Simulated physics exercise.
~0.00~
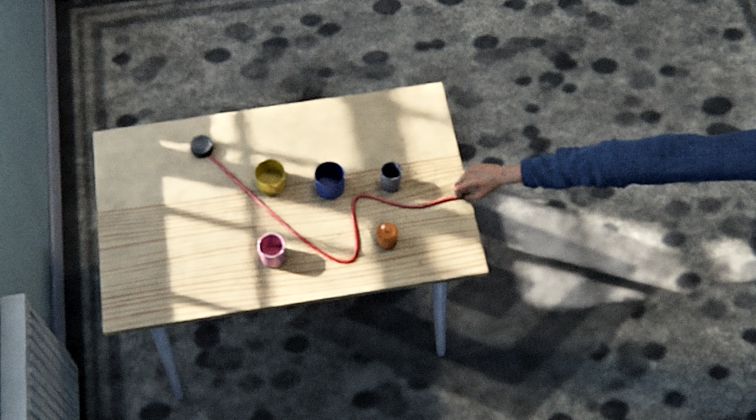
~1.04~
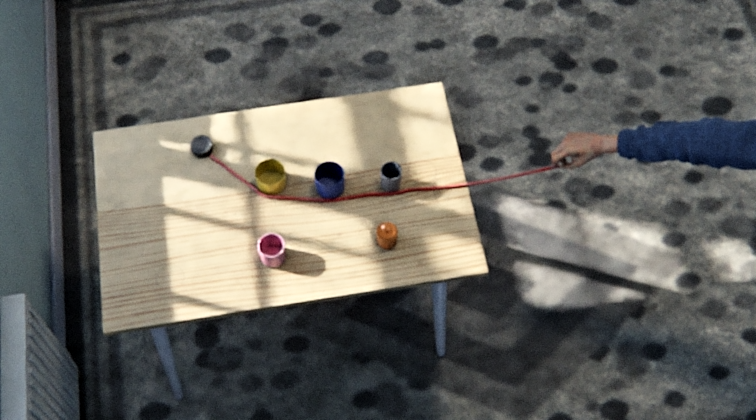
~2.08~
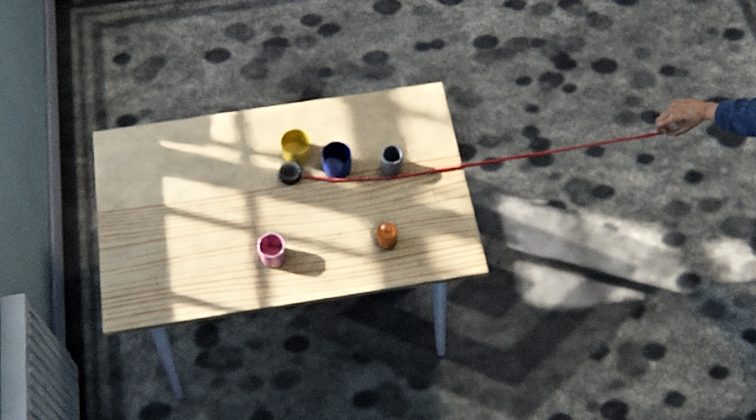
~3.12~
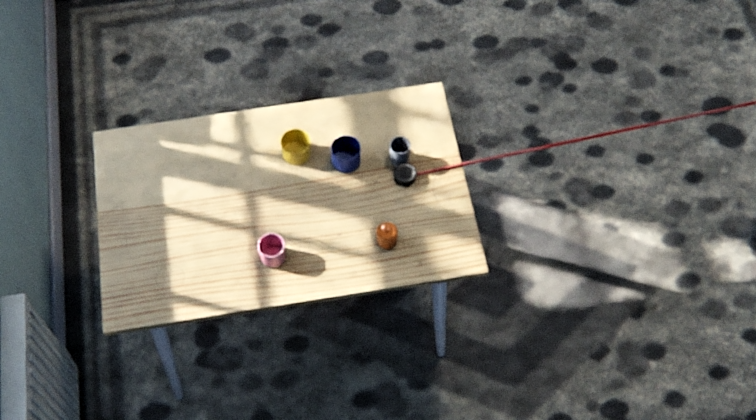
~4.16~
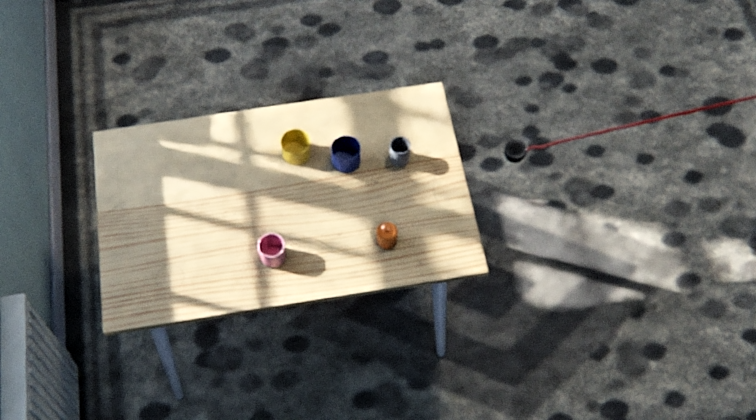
A hand pulling a black puck rightwards off a wooden table by its red cable, nudging yellow, blue and grey cups aside.
